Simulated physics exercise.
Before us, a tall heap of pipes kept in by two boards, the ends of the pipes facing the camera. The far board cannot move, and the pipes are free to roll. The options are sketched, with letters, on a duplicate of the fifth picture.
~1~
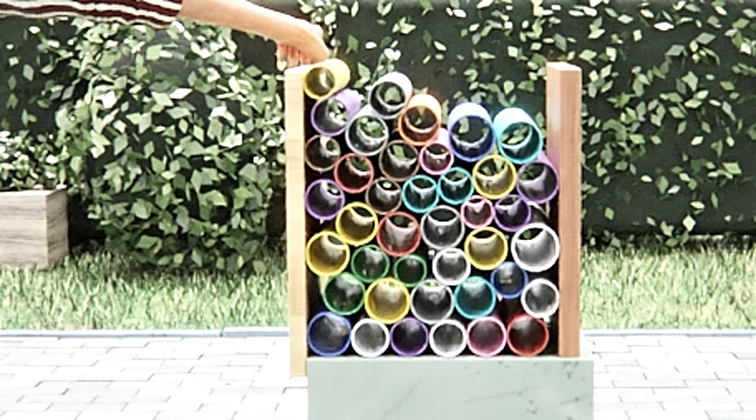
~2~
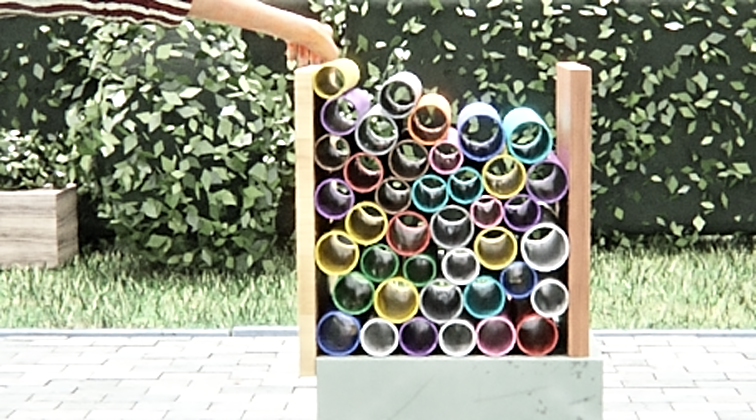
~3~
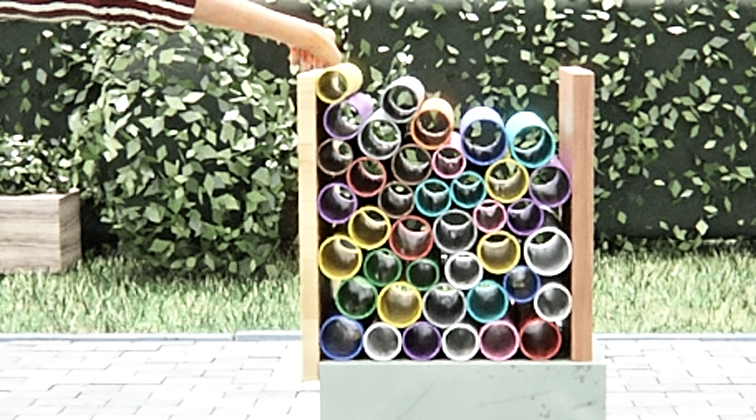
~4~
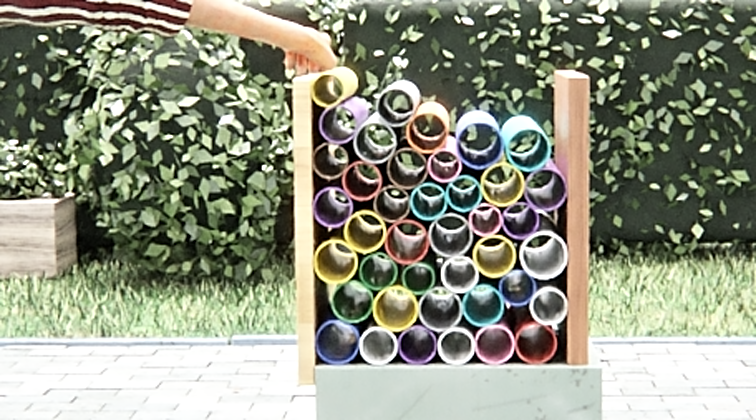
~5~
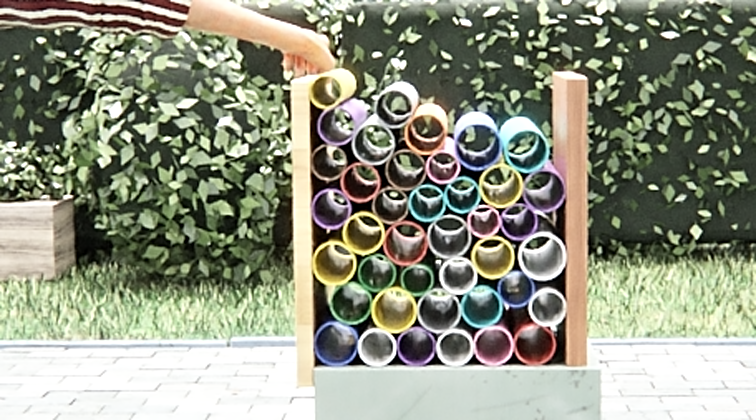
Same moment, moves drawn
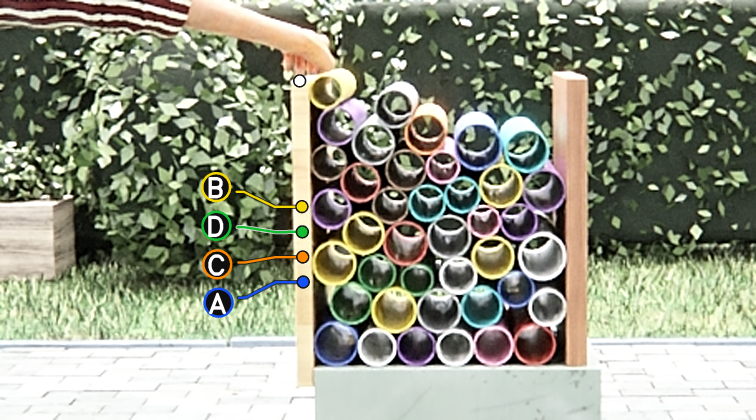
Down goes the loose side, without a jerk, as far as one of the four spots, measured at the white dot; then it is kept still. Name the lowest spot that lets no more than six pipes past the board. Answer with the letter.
The last mark within the limit is D.
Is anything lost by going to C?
Yes.
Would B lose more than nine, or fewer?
Fewer than nine.
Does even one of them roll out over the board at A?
Yes.
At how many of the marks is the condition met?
The number is two.
On the marked copy, A at (303, 282); B at (302, 207); C at (303, 257); D at (303, 232); the white dot at (300, 81).
Taking D. A third of the way, top of the board (310, 146).
Two thirds of the way, top of the board (311, 221).
When it is over, top of the board (311, 231), three out over the board.
As for the rest, A seven out over the board; B three out over the board; C seven out over the board.
